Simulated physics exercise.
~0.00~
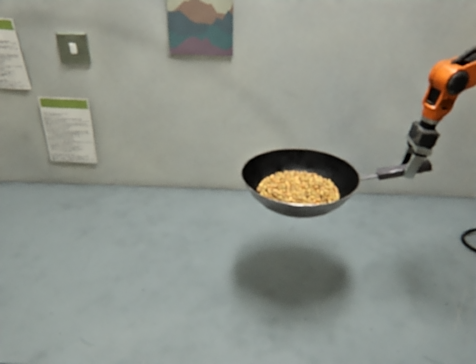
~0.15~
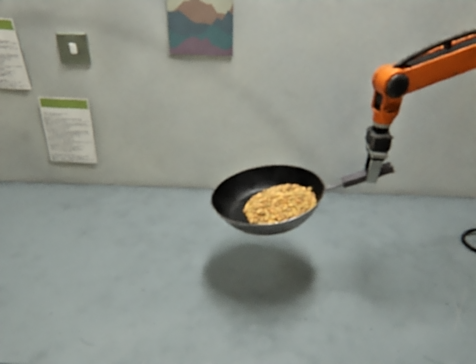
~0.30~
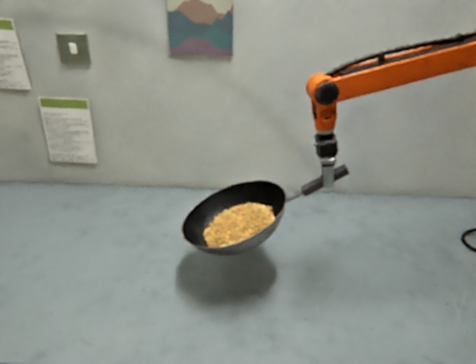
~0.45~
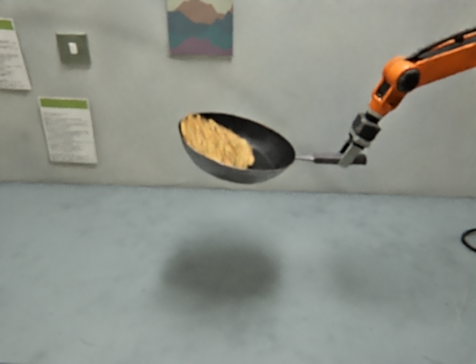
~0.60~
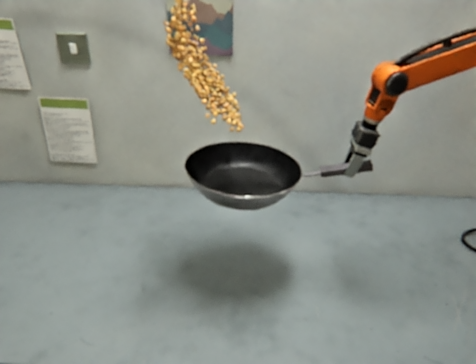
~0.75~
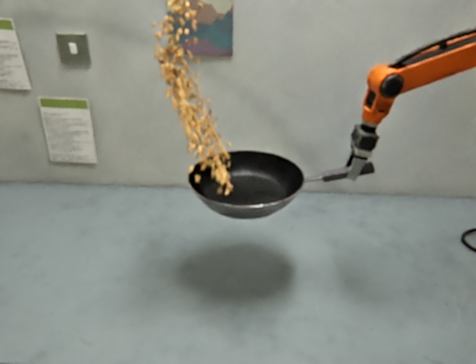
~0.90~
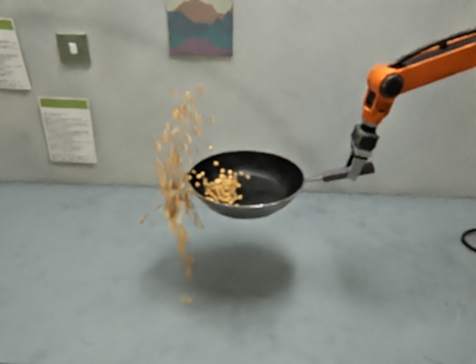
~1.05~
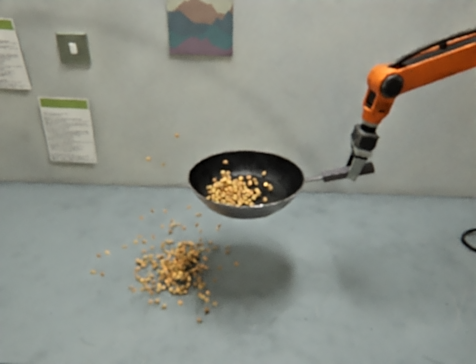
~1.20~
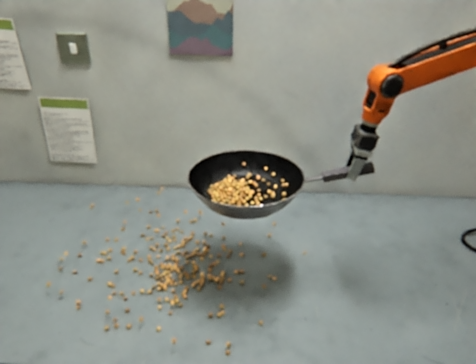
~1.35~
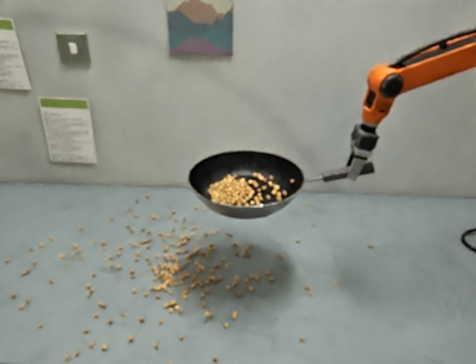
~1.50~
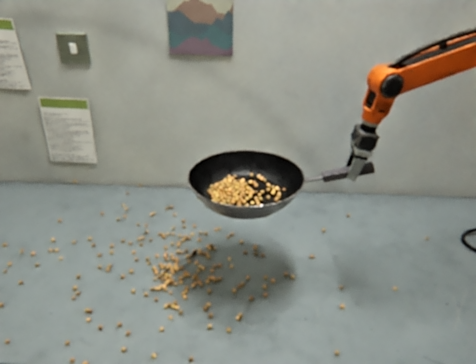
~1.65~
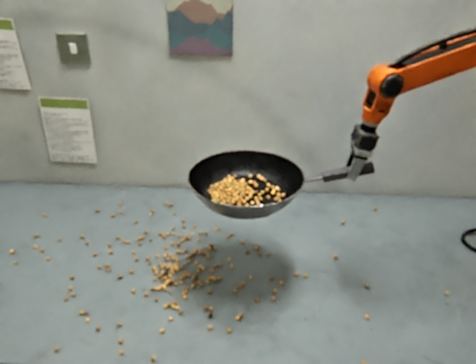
A bare room with a grey wall and a blue-grey table is seen from a fixed view, slightly above the tabletop. An orange robot arm at the right grips a black frying pan heaped with tan chickpeas, while notices, a switch and a colourful print hang behind. The arm swings the pan left and down, tilting it, then jerks it upward, flinging the whole load high above the pan. The pan settles level as the chickpeas fall in a stream, some landing inside and many spilling past its left edge. These scatter widely across the table, leaving a smaller pile in the motionless pan.
